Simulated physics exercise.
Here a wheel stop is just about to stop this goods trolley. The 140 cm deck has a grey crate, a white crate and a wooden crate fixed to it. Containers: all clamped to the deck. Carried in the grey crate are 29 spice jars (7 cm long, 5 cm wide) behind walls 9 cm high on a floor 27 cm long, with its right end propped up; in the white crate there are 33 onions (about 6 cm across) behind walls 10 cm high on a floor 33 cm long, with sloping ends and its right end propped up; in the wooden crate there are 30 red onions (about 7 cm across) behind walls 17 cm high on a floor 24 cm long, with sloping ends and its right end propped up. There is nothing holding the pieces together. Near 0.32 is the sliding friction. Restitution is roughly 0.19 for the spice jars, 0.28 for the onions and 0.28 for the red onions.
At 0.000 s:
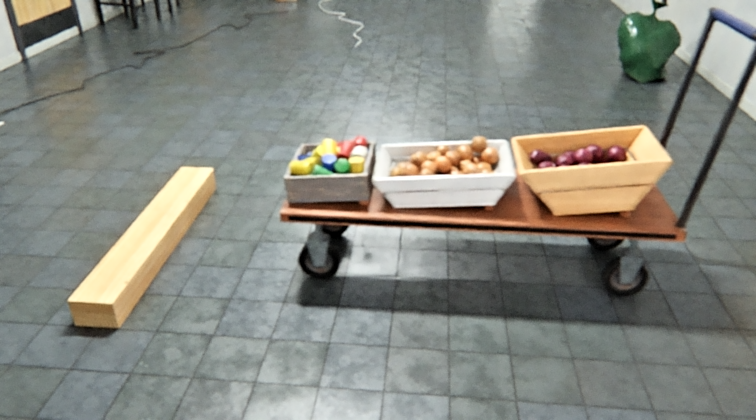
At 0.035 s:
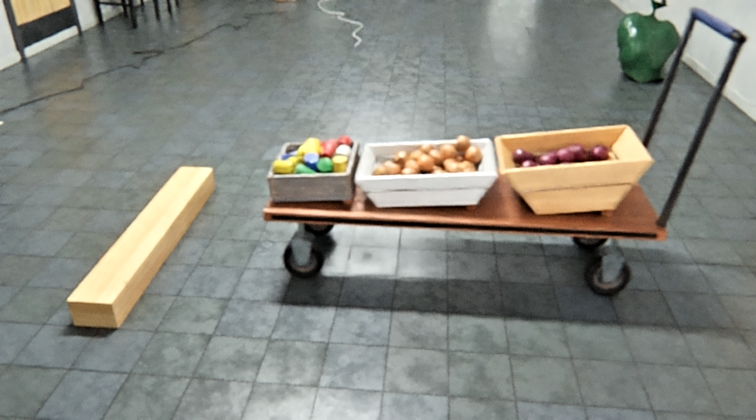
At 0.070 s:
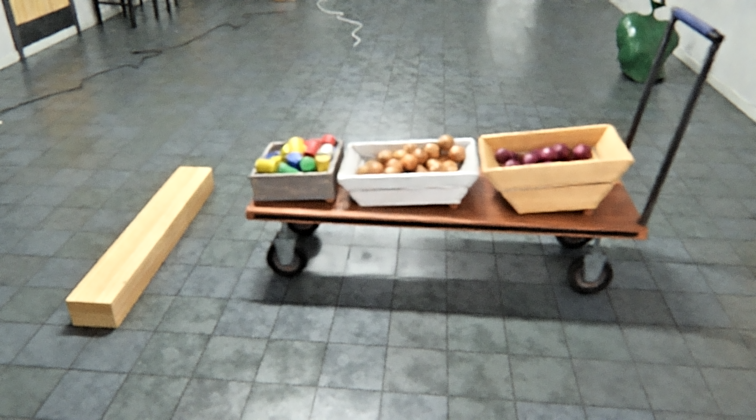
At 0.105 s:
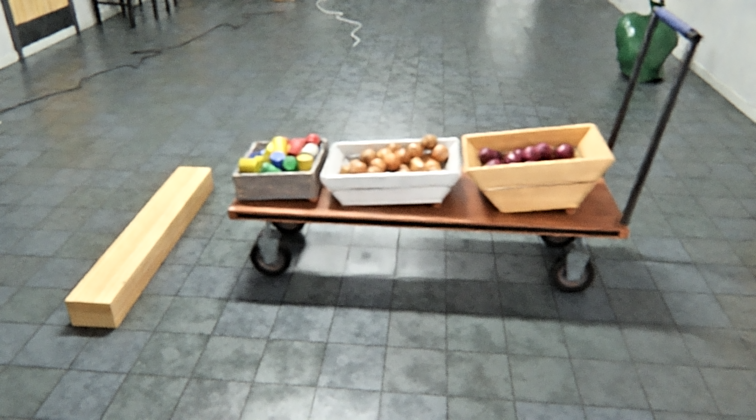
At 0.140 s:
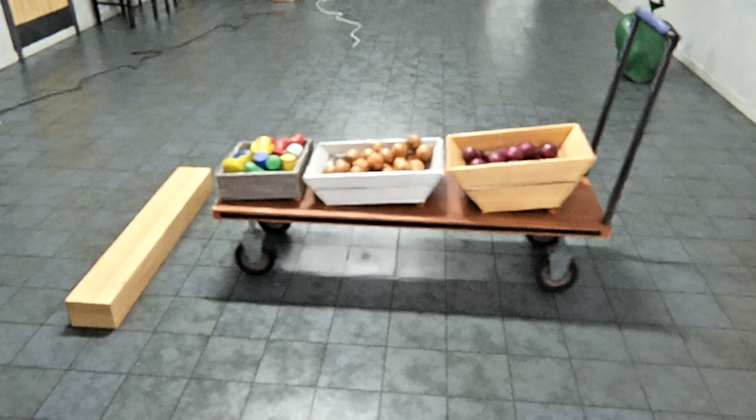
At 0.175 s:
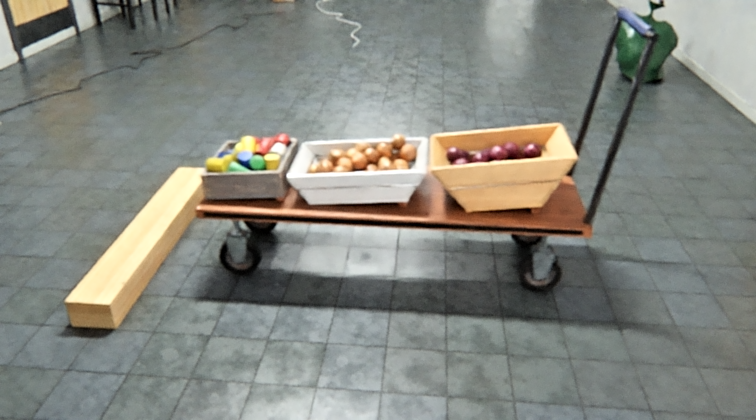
To begin with, a flat trolley carrying a grey crate of colourful jars, a white crate of onions and a wooden crate of red onions stands right of a long timber beam on a tiled floor. It then rolls steadily left, narrowing the gap, while the crates keep their places on the deck.
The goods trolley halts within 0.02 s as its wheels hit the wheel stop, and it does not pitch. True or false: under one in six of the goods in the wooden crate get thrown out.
True, under one in six are thrown out.
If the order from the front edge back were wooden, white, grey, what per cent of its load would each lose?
In that arrangement the grey crate sheds 10 per cent of its load, the white crate 10 per cent, and the wooden crate 10 per cent.
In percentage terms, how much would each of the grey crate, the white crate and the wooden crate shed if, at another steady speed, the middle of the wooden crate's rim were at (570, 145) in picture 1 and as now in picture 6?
Grey crate 10 %, white crate 0 %, wooden crate 0 %.
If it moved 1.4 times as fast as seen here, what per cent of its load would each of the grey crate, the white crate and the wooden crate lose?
Then the grey crate sheds 30 per cent, the white crate 20 per cent, and the wooden crate 20 per cent.
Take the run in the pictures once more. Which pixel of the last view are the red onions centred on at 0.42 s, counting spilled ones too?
Somewhere around pixel (407, 164).
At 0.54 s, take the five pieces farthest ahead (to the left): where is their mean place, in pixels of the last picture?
Somewhere near pixel (147, 156).
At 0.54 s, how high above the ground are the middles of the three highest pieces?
52 cm.
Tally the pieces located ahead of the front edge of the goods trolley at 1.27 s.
Around 2.
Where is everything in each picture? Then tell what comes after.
In the first picture (we follow the rim corner now nearest the camera), wooden crate at (670, 160); grey crate at (363, 175); 56 cm still to roll; nothing out yet.
Wooden crate at (650, 159); grey crate at (345, 174); 50 cm still to roll, in the second picture.
Wooden crate at (630, 158); grey crate at (327, 173); 44 cm still to roll, in the third picture.
Wooden crate at (611, 157); grey crate at (310, 172); 38 cm still to roll, in the fourth picture.
Wooden crate at (593, 157); grey crate at (293, 172); 32 cm still to roll, in the fifth picture.
Wooden crate at (574, 156); grey crate at (276, 171); 26 cm still to roll; nothing out yet, in the sixth picture.
After 0.32 s, the wheels strike.
After 0.42 s, 0 of 29 out of the grey crate, 0 of 33 out of the white crate and 0 of 30 out of the wooden crate.
After 0.54 s, 2 of 29 out of the grey crate, 2 of 33 out of the white crate and 1 of 30 out of the wooden crate.
After 0.77 s, 2 of 29 out of the grey crate, 2 of 33 out of the white crate and 2 of 30 out of the wooden crate.
When it is over (at 1.27 s), 2 of 29 out of the grey crate, 2 of 33 out of the white crate and 2 of 30 out of the wooden crate. Asked share, 2 of 30, 7 per cent.
